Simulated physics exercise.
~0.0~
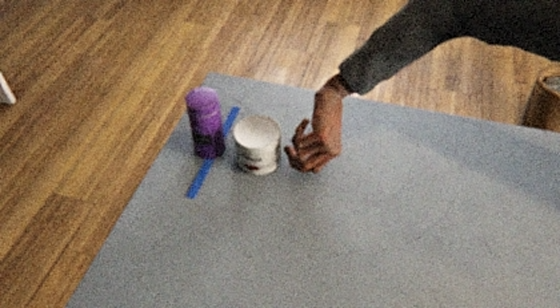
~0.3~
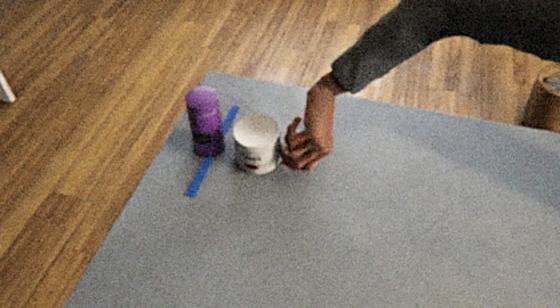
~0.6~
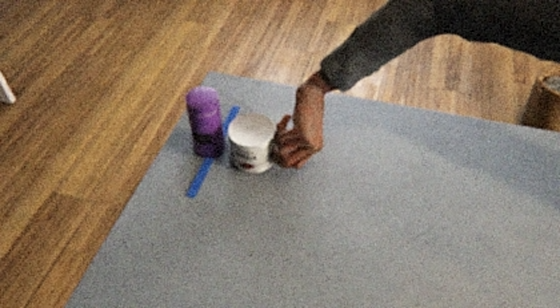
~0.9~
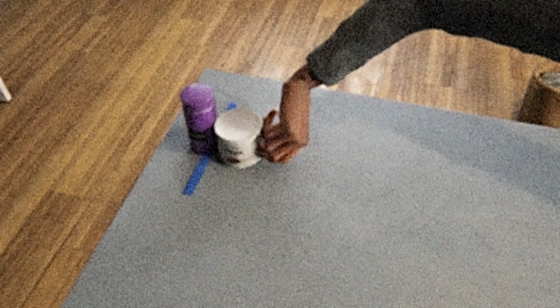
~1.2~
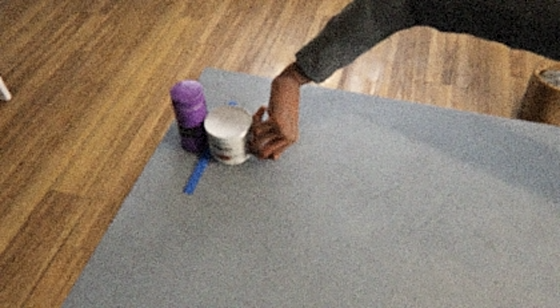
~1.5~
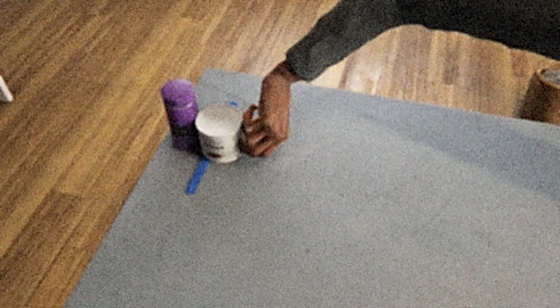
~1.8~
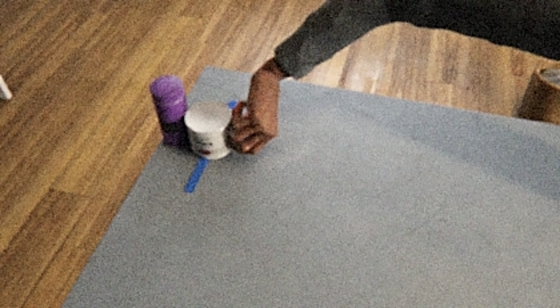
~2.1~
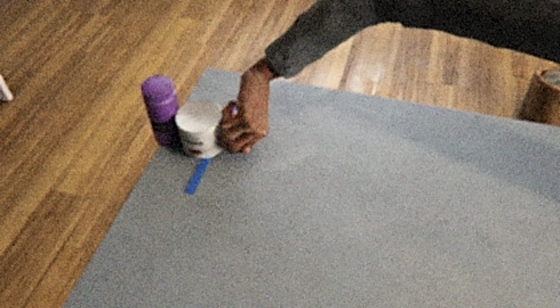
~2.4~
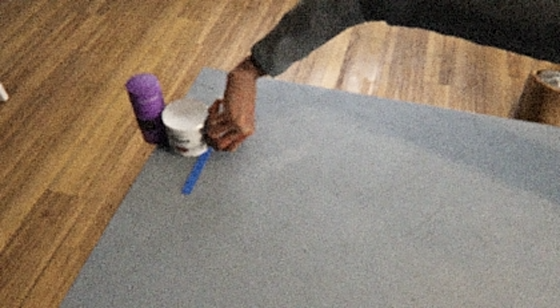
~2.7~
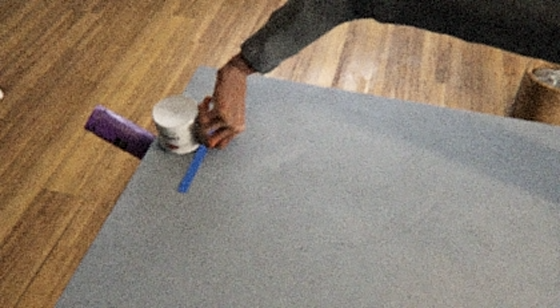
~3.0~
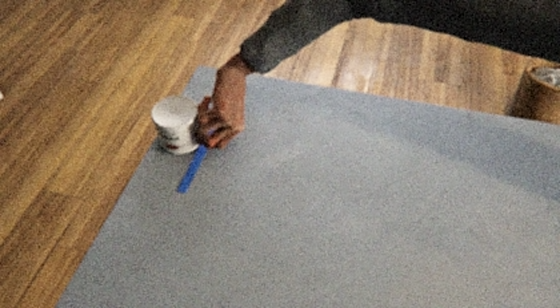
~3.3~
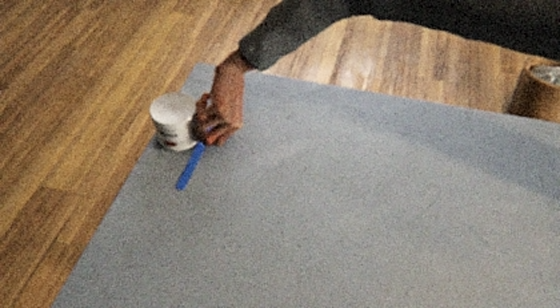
A white tub, pushed left across a grey table by someone's hand, shoved a purple jar along past a strip of blue tape until the jar tipped over the edge and fell out of sight, leaving the tub near the edge beside the hand.
